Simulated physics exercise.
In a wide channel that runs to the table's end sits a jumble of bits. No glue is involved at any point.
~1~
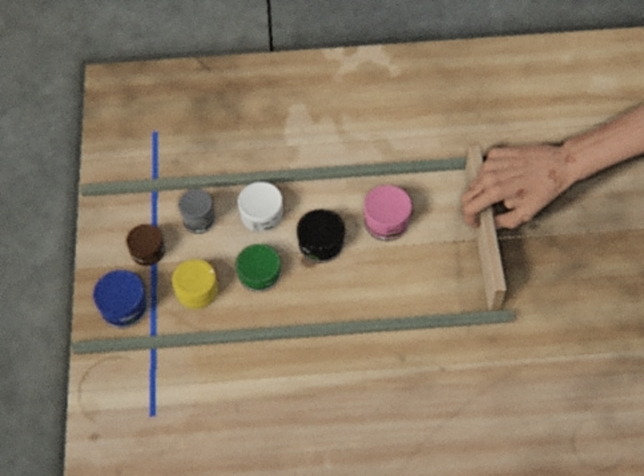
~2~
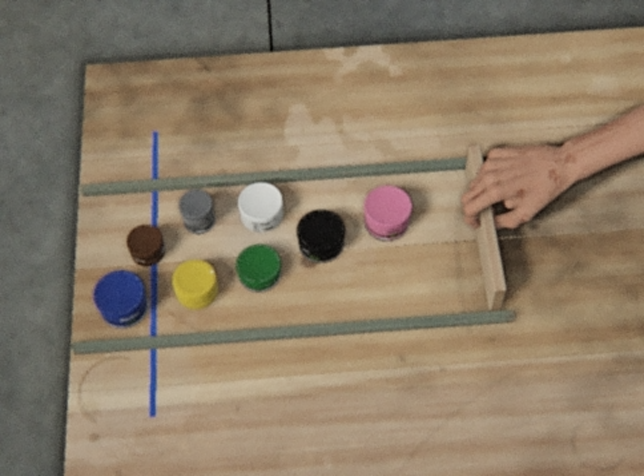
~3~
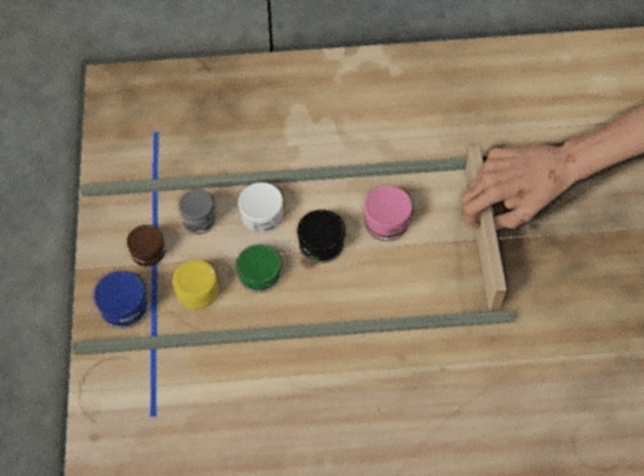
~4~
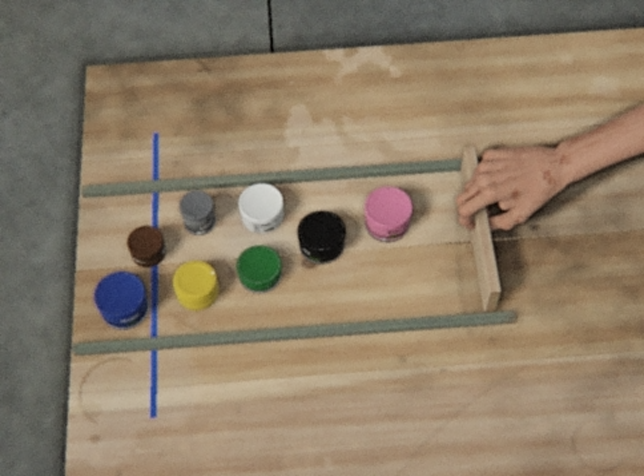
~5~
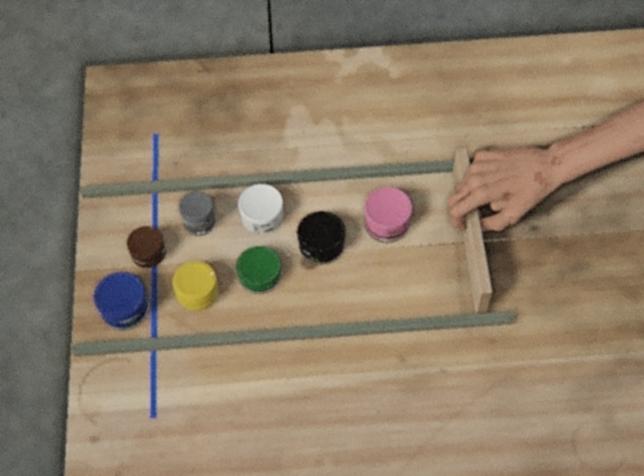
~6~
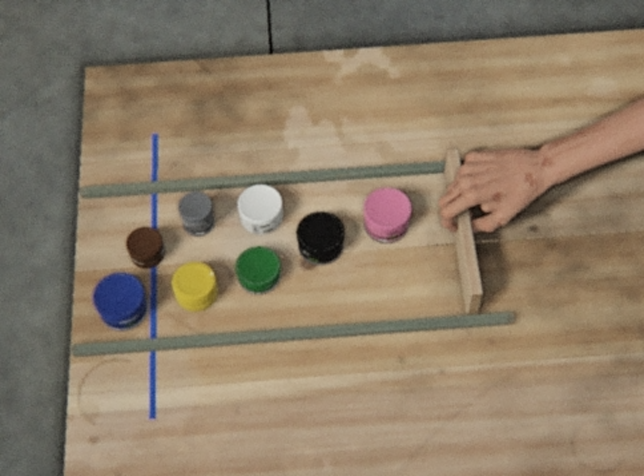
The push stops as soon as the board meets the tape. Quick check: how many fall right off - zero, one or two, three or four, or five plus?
One or two.
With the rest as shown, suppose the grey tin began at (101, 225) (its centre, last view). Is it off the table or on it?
In that spot, it plunges.
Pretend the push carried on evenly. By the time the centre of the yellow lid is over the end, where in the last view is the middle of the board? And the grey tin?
Roughly (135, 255); roughly (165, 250).
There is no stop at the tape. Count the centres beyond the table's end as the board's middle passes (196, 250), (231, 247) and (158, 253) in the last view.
Counts by place: 0 / 0 / 2.
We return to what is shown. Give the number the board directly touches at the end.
Number: 3.
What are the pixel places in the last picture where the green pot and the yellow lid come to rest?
The first ends close to (130, 320), the second close to (90, 303).
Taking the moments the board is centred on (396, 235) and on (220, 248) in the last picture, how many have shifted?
The number moved is 1 and then 7.
Early on, none off yet; blue tin at rest near (121, 302); brown tub at rest near (146, 248); yellow lid at rest near (195, 287).
A while later, none off yet; blue tin at rest near (121, 302); brown tub at rest near (146, 248); yellow lid travelled a little near (179, 295).
Finally, the number that fall off is one or two; lost, grey tin and blue tin.
